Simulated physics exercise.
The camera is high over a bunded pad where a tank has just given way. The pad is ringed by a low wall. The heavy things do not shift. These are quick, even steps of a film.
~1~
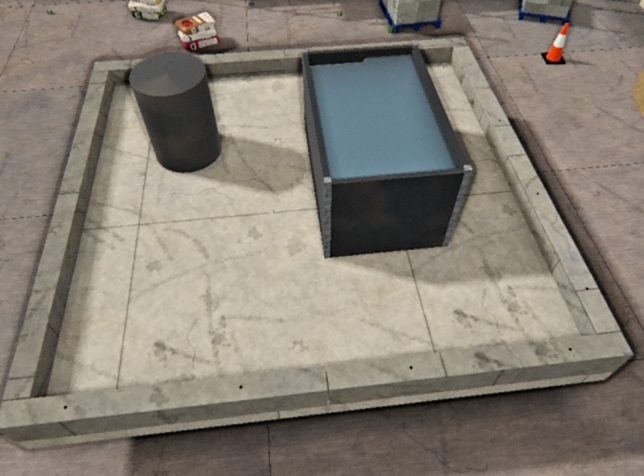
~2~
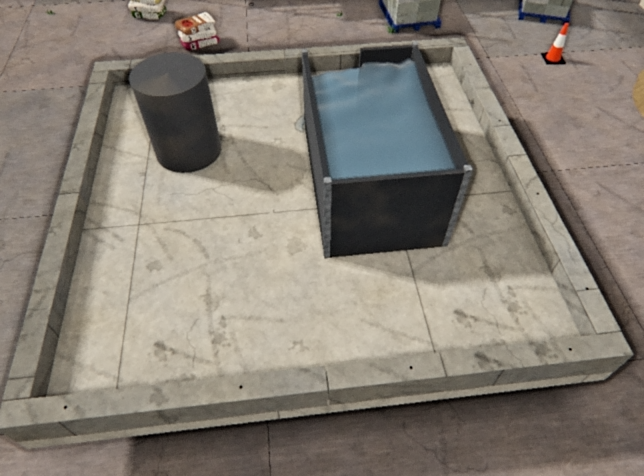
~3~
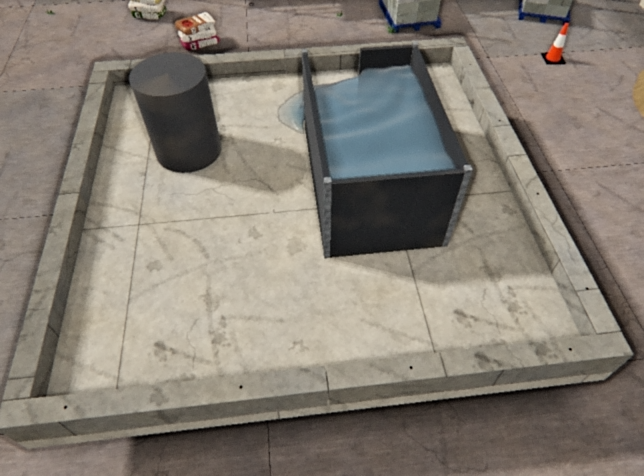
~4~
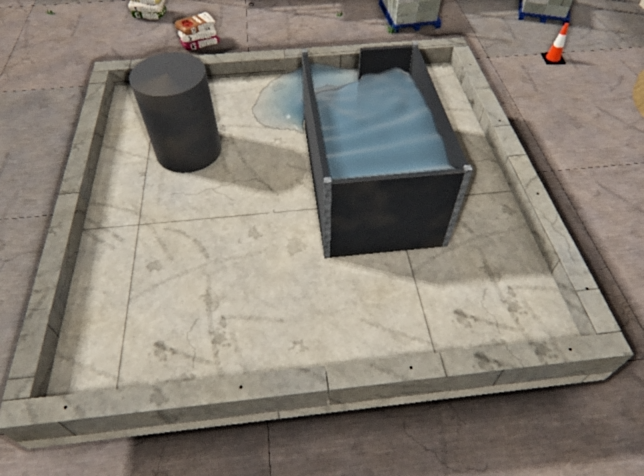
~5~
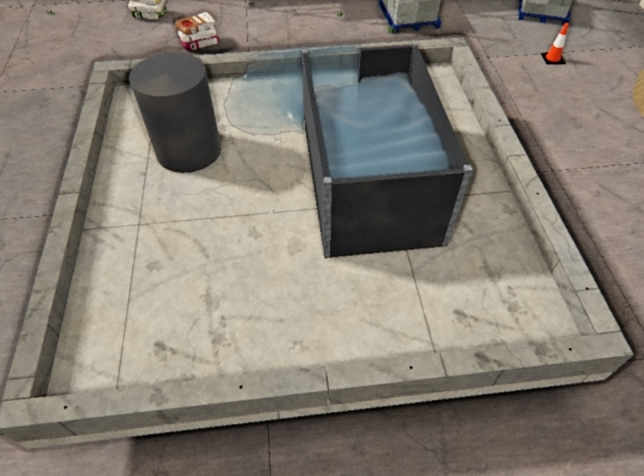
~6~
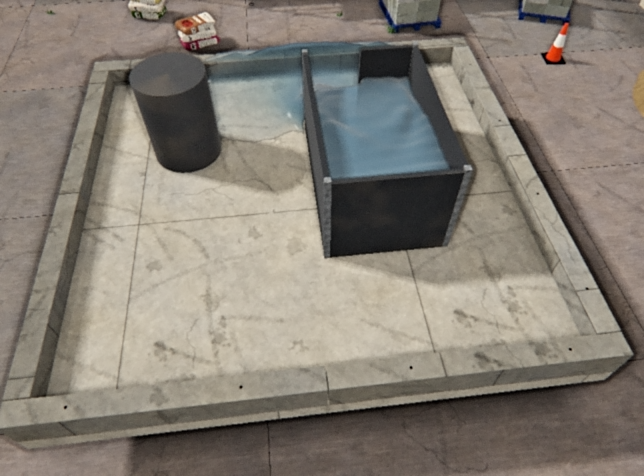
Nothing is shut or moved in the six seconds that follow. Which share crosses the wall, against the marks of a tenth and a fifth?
The share lost is a tenth to a fifth.
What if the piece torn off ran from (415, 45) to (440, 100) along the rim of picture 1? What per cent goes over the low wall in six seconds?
Some 32 per cent.
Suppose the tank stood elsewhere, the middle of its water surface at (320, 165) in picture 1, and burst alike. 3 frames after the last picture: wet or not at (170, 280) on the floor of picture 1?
At that place: Dry.
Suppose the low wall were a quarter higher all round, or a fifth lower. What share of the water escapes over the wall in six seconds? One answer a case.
Roughly 8 per cent, then 30 per cent.
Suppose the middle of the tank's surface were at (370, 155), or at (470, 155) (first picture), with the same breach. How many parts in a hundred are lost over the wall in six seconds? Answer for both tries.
Near 12 and 12 in a hundred.
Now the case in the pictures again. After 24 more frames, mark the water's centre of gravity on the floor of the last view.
Close to (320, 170).
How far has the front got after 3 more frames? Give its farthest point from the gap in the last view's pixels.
At about (115, 92).
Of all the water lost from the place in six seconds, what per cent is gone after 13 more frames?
Roughly 85 per cent.
A moment on, water covers 25 % of the floor; the low wall has let 1 % over.
Next, water covers 30 % of the floor; the low wall has let 4 % over.
Then, water covers 50 % of the floor; the low wall has let 15 % over.
Later, water covers 70 % of the floor; the low wall has let 17 % over.
In the end, water covers 80 % of the floor; the low wall has let 17 % over.
